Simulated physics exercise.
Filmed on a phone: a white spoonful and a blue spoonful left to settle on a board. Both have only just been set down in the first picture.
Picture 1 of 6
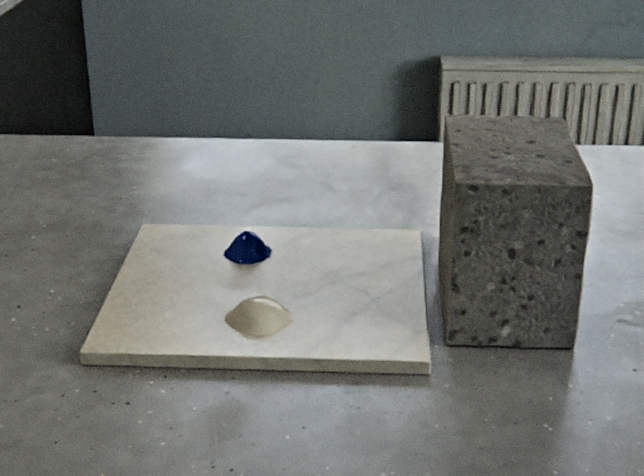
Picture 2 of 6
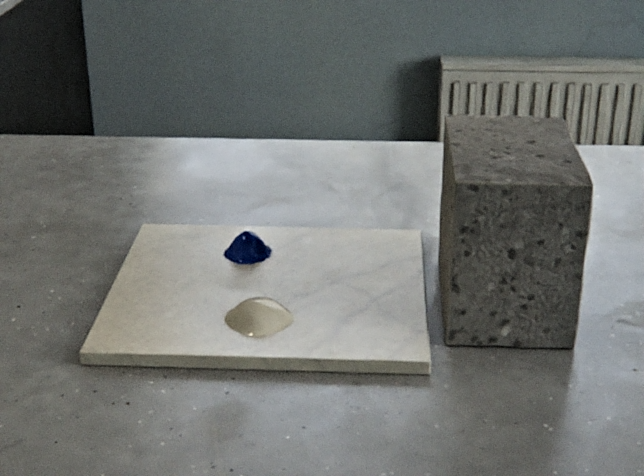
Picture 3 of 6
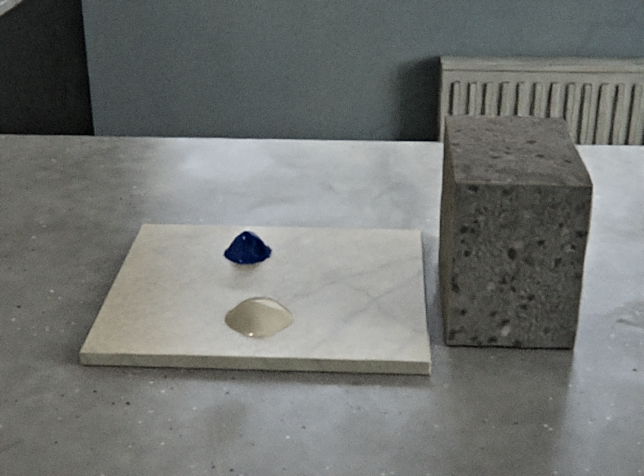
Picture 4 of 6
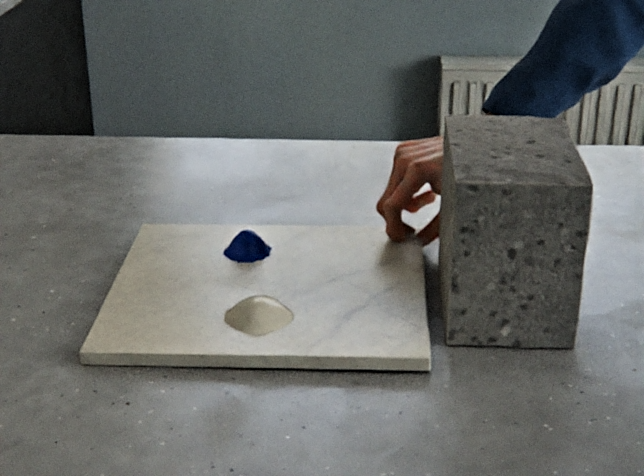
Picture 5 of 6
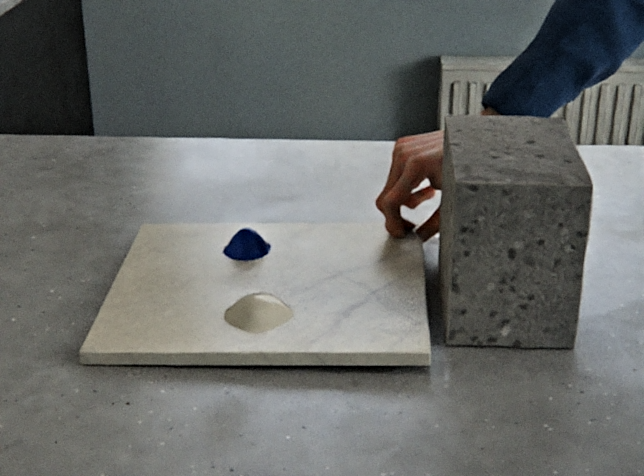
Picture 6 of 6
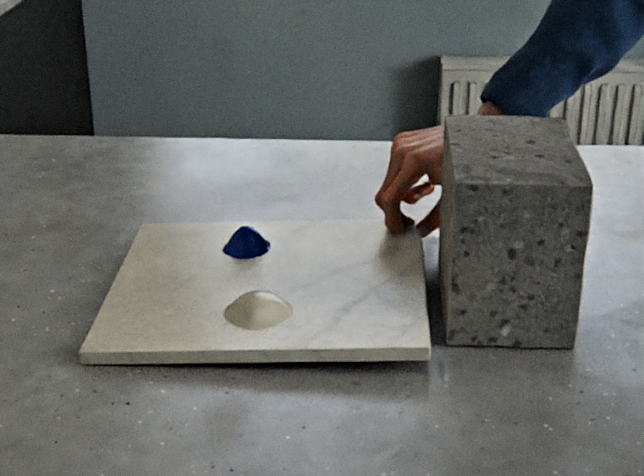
On a grey tabletop, a hand reaching from behind a stone block slightly raises the right end of a pale board holding blue and whitish mounds.
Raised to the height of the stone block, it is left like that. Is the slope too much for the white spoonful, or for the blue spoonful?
Put simply, the white spoonful is held back, and the blue spoonful is held back.
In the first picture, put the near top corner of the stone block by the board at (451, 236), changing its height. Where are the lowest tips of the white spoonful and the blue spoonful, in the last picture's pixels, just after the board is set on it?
In the last picture, the first tip sits around (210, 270), the second around (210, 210).
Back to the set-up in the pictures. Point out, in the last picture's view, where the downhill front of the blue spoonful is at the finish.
It finishes at roughly (196, 200).
Next, slope about 36°; the white spoonful has not moved; the blue spoonful has not moved.
After that, the white spoonful has not moved; the blue spoonful has not moved.
Finally, slope about 36°; the white spoonful has not moved; the blue spoonful has not moved.
